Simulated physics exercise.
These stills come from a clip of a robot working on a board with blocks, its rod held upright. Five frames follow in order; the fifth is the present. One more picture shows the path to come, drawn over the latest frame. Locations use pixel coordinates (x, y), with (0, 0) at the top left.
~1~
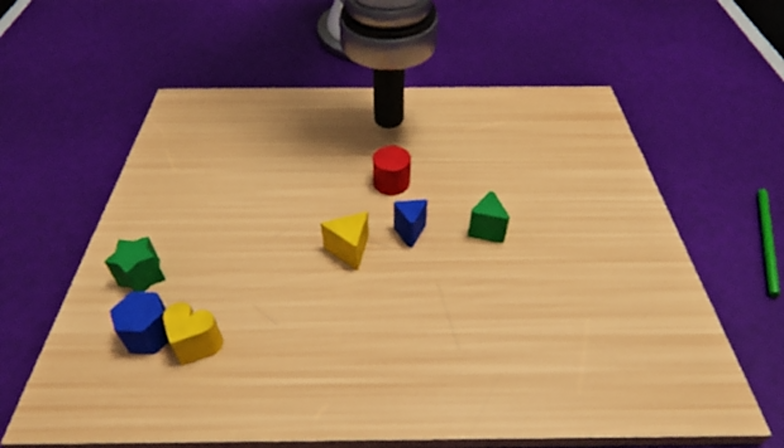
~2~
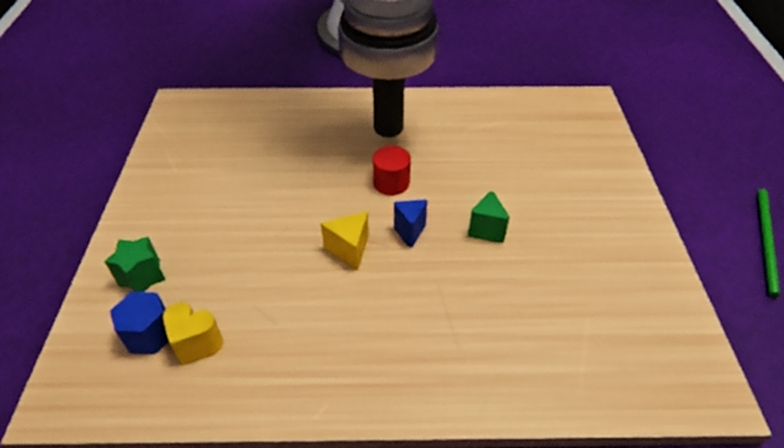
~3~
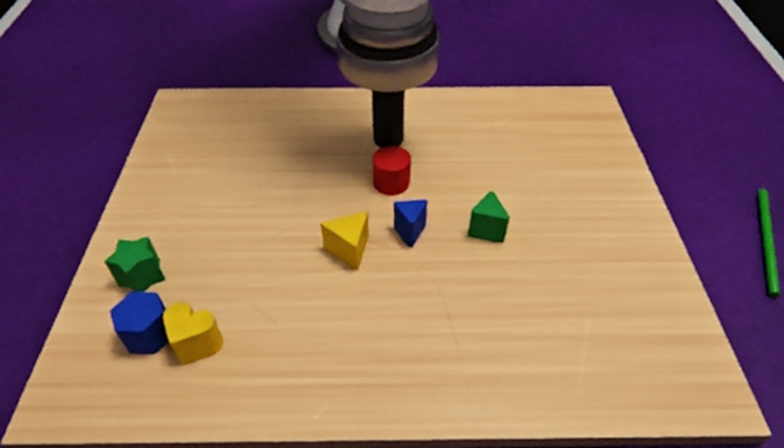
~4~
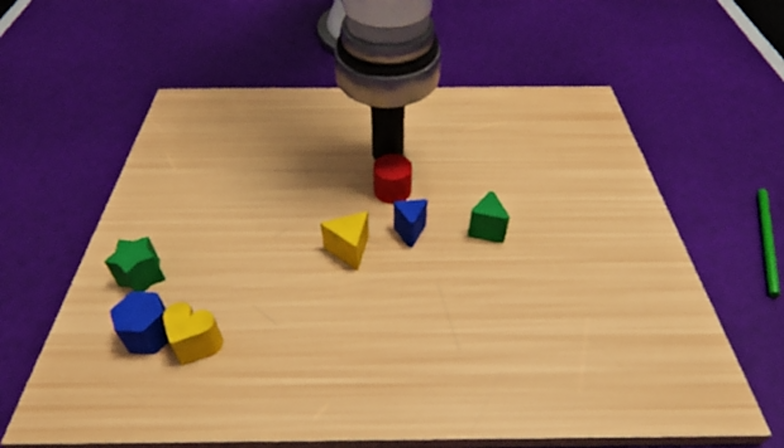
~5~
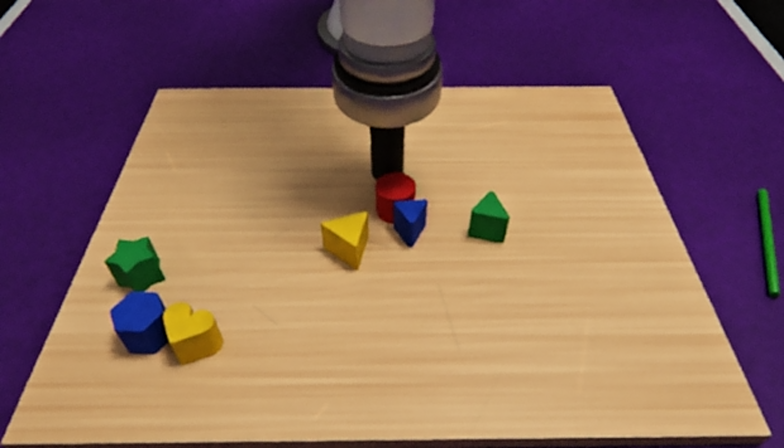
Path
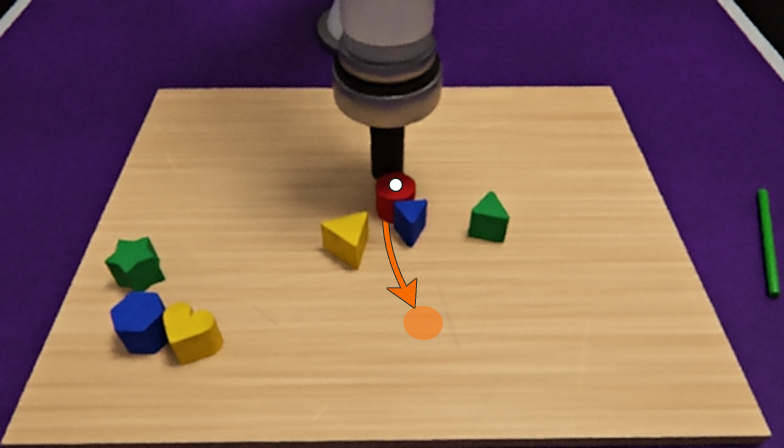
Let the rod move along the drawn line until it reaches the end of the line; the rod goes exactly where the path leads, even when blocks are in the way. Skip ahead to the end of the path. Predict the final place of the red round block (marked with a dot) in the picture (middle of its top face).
It ends at (469, 296).
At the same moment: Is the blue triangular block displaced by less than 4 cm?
I believe not.
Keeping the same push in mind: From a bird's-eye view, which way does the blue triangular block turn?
From above, the turn goes anticlockwise.
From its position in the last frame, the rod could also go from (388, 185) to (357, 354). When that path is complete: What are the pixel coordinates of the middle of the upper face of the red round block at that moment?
Its top middle: (412, 258).
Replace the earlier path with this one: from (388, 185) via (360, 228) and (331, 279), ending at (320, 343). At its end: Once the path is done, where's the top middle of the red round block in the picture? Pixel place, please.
At the end it should sit near (389, 224).
Path on the board, from (388, 185) via (390, 249), ending at (423, 323); the dot is on the red round block.
What follows on the original path. One third of the way, rod (386, 215); red round block (404, 227); blue triangular block (436, 238), turned 65° anticlockwise.
Two thirds of the way, rod (397, 261); red round block (432, 269); blue triangular block (458, 250), turned 110° anticlockwise.
At the end, rod (424, 312); yellow triangular block in place; red round block (469, 296); blue triangular block (459, 250), turned 120° anticlockwise.
